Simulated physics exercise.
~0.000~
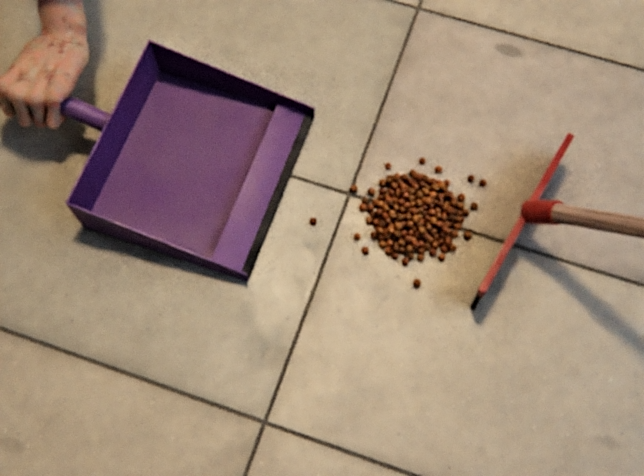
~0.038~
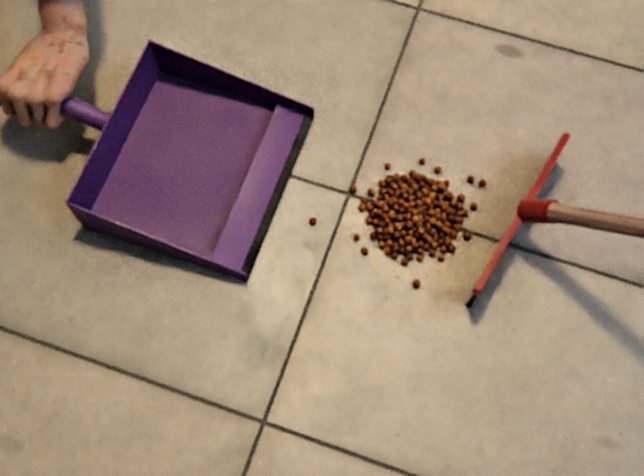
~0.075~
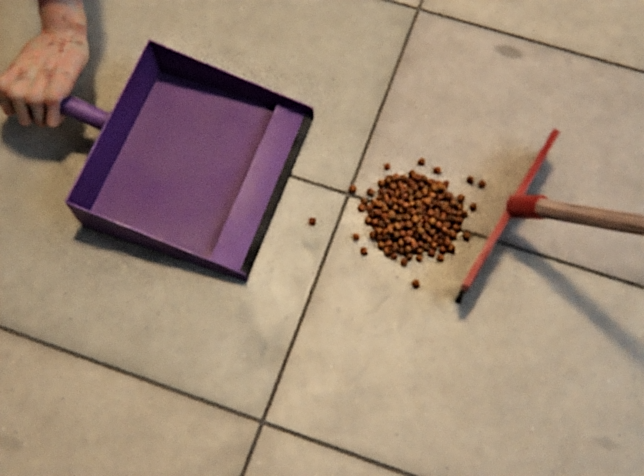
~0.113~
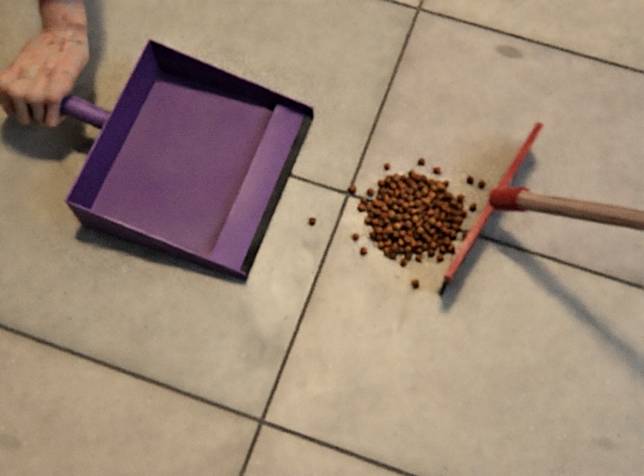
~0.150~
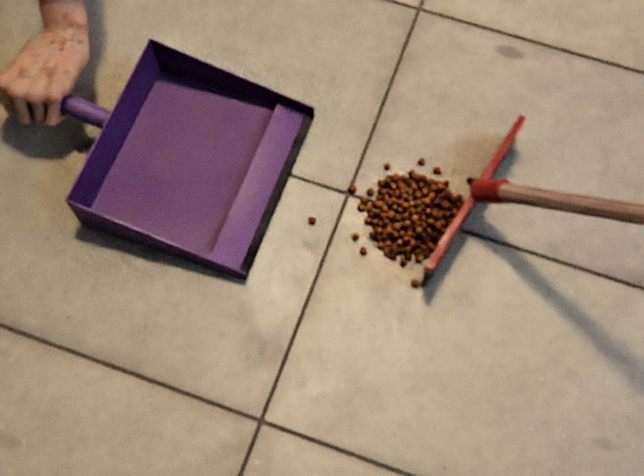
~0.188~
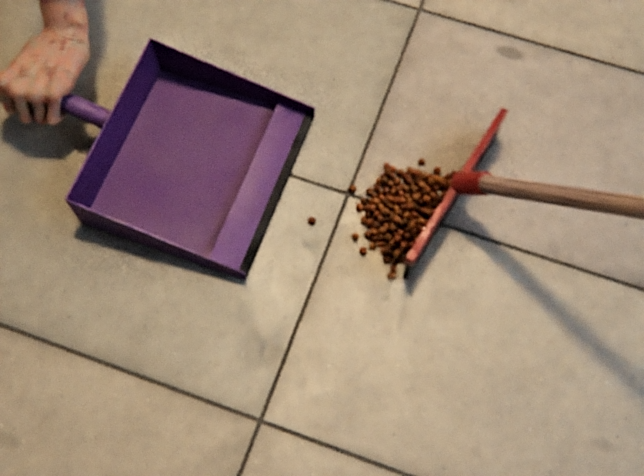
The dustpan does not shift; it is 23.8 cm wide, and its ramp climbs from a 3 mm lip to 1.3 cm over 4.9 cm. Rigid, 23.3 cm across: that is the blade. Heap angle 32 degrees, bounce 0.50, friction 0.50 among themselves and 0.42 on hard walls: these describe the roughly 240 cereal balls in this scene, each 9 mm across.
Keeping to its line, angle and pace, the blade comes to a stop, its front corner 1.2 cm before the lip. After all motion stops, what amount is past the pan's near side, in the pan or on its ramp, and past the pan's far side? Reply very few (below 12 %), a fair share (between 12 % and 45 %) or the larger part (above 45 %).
Past the pan's near side - very few; in the pan or on its ramp - a fair share; past the pan's far side - a fair share.
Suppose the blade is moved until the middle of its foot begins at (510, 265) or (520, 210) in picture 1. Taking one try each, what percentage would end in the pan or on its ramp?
Estimates: 30 percent and 40 percent.
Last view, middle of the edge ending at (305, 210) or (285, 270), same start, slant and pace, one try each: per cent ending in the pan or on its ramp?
First try around 25 %, second try around 5 %.
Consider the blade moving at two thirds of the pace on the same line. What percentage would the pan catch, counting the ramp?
It would come to roughly 35 percent.
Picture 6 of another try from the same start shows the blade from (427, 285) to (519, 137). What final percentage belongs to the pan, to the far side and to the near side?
The pan gets 25, the far side 10 and the near side 0.
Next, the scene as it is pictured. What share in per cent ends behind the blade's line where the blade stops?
Estimate: Around 5 %.
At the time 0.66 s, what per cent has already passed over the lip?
Over the lip so far: Approx. 40 %.
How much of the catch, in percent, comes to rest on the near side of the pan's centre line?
Around 20 percent.
After 0.33 s, middle of the blade 12 cm from the lip; 0 % over the lip, far side 5 %, near side 0 %.
After 0.43 s, middle of the blade 6 cm from the lip; 5 % over the lip, far side 15 %, near side 0 %.
After 0.66 s, middle of the blade 4 cm from the lip; 40 % over the lip, far side 20 %, near side 0 %.
At rest (1.2 s), near side 0 %, pan 40 %, far side 20 %, in front of the lip or behind the blade 45 %.
